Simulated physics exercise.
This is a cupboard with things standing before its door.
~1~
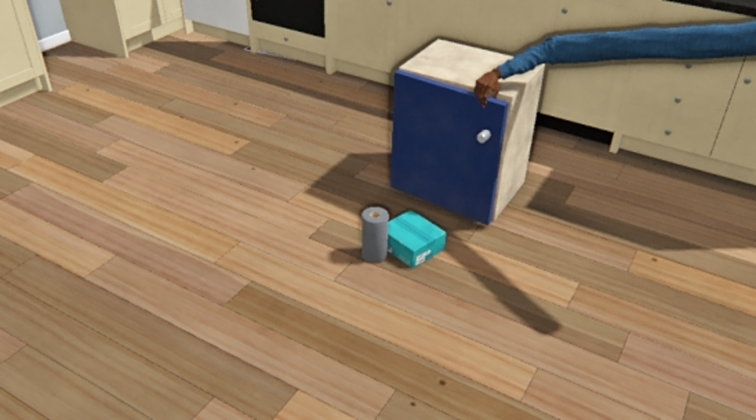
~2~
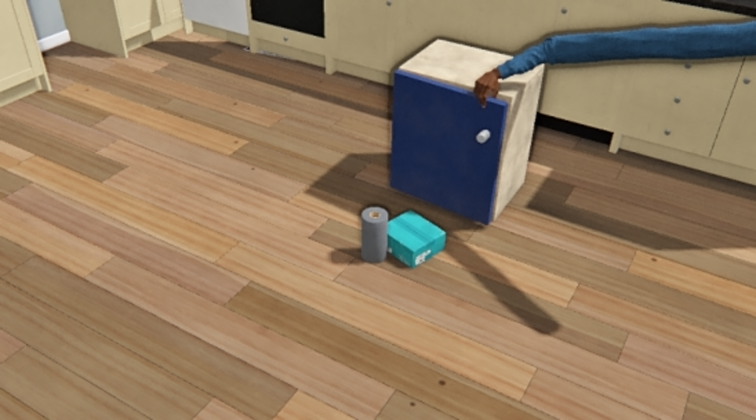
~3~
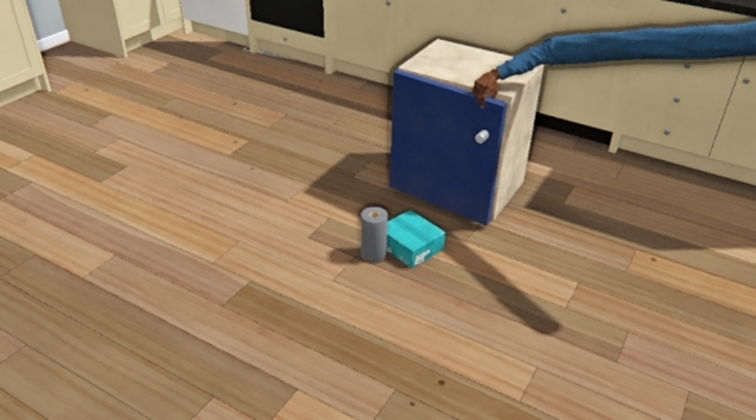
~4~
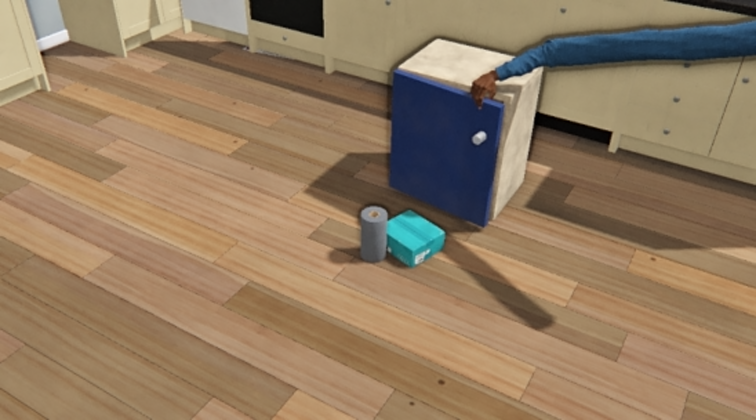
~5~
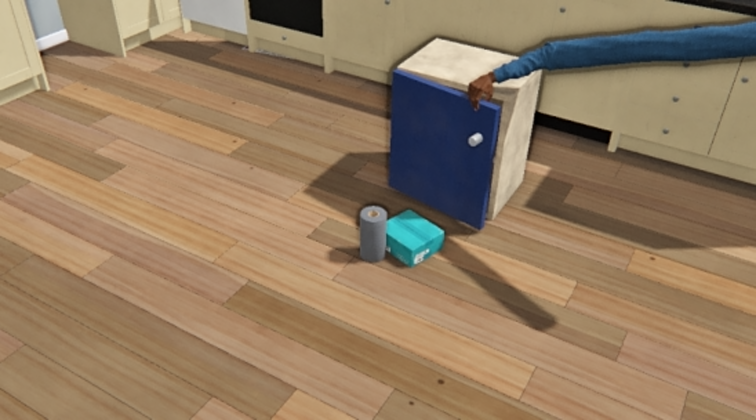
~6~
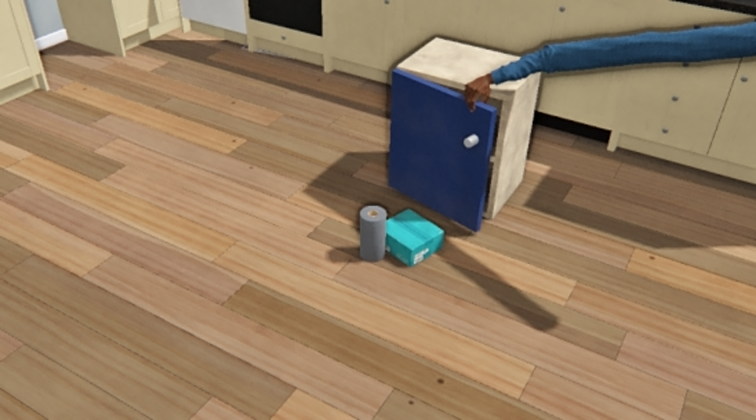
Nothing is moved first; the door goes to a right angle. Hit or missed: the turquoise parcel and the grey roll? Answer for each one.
In the end the turquoise parcel gets shoved and the grey roll gets shoved.
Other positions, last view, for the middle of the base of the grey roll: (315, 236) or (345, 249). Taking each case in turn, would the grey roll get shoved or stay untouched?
Taking the two spots in the order given, the grey roll takes a hit and then takes a hit.
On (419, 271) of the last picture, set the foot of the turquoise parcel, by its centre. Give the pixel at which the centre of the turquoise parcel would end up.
Near (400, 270).
Then, 1.22 s past the last view, door 49° open; turquoise parcel travelled a little near (385, 238); grey roll travelled about its own width near (351, 235).
Then, 1.90 s past the last view, door 70° open; turquoise parcel travelled about its own width near (349, 235); grey roll travelled well along near (310, 230).
Finally, the turquoise parcel is pushed along, near (318, 224); the grey roll is pushed along, near (272, 218).
